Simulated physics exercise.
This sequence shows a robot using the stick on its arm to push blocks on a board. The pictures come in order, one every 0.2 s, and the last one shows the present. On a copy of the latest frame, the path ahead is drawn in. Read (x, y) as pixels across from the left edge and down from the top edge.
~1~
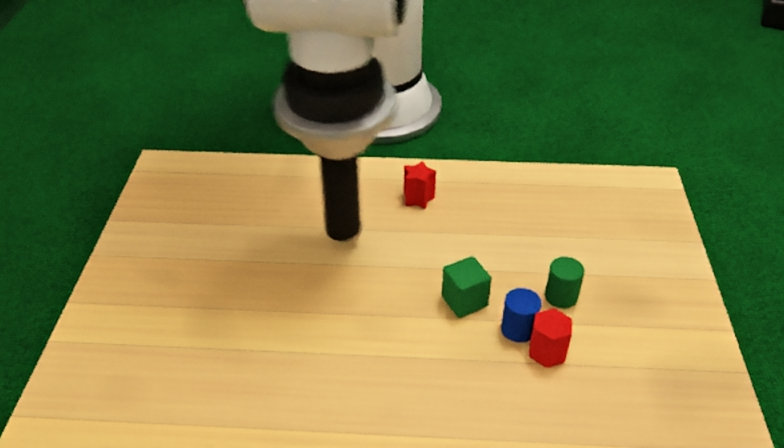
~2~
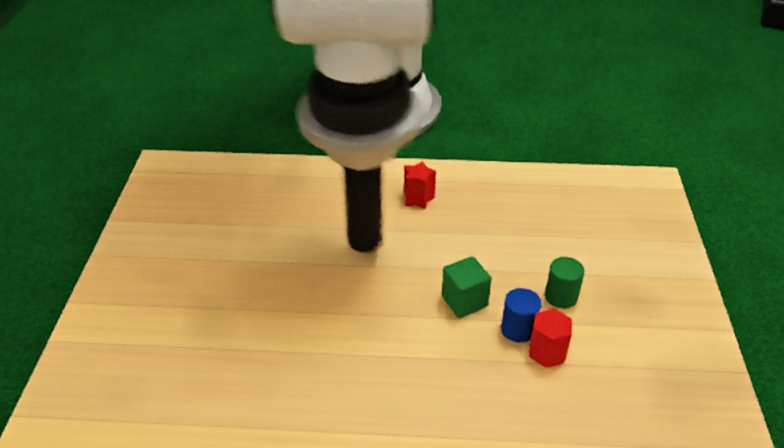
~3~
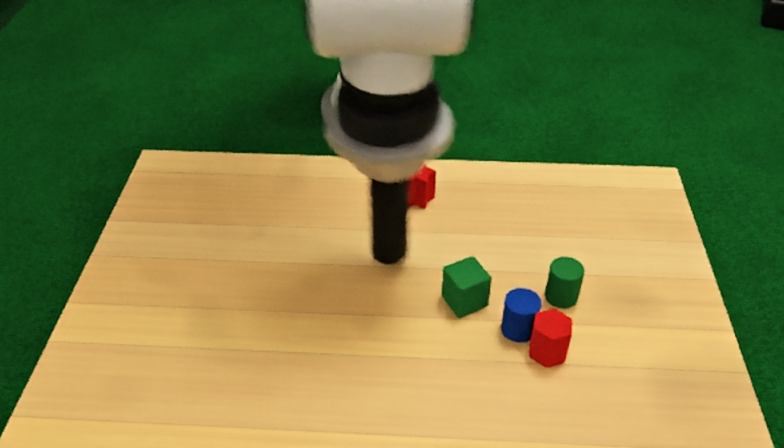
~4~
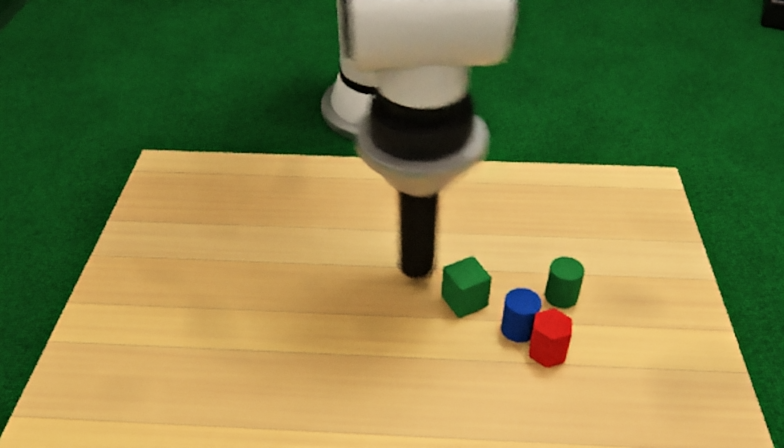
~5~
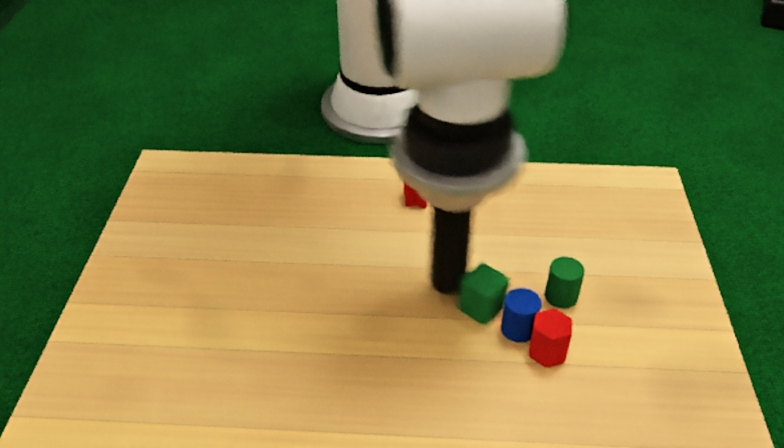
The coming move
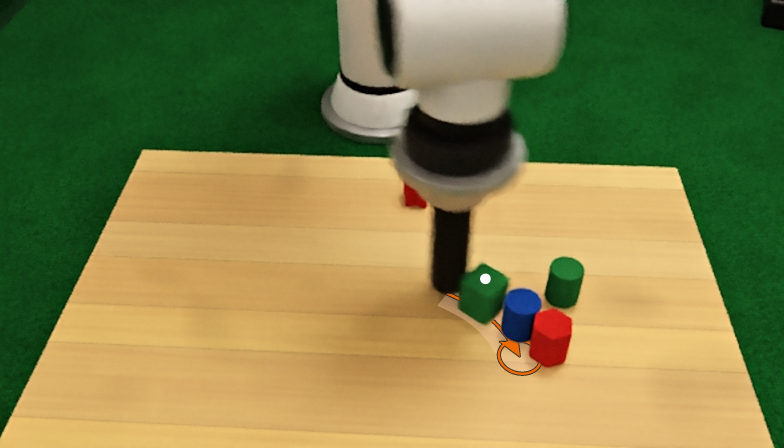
The clip opens with a robot arm holding a black stick over a wooden board, left of a green cube, a blue cylinder, a red six-sided block and a green cylinder. The stick moves steadily right and toward the viewer, then nudges the green cube slightly right, closer to the blue cylinder.
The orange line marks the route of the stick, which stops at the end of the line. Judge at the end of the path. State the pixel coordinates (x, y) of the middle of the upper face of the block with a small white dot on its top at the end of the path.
The centre of its top will be at (561, 315).
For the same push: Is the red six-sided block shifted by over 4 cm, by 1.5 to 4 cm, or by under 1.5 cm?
The block shifts more than 4 cm.
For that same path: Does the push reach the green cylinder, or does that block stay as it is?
That block is not shifted.
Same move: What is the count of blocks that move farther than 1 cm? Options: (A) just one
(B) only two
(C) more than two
Correct choice: C.
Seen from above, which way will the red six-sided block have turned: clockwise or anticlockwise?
Clockwise.
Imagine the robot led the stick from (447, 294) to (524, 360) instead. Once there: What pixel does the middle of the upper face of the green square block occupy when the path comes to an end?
Roughly at (563, 317).
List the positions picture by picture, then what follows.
The first frame shows lower end of the stick (344, 231), tops of blocks, green square block (467, 272), blue cylinder (523, 301), red six-sided block (554, 323), green cylinder (568, 268).
The second frame shows stick (365, 241), blocks as before.
The third frame shows stick (390, 253), blocks as before.
The fourth frame shows stick (417, 267), blocks as before.
The fifth frame shows stick (448, 282), green square block (485, 279), blue cylinder (523, 301), red six-sided block (554, 323), green cylinder (568, 268).
The drawn path runs from (447, 294) over (477, 309) and (502, 330) to (520, 357); the dot is on the green square block.
What follows on the original path. One third of the way, stick (478, 297); green square block (518, 291), turned 20° anticlockwise; blue cylinder (552, 311); red six-sided block (576, 337), turned 15° clockwise.
Two thirds of the way, stick (505, 320); green square block (548, 308), turned 40° anticlockwise; blue cylinder (588, 320); red six-sided block (600, 350), turned 70° clockwise.
At the end, stick (522, 345); green square block (561, 315), turned 55° anticlockwise; blue cylinder (604, 322); red six-sided block (604, 352), turned 85° clockwise; green cylinder not moved.
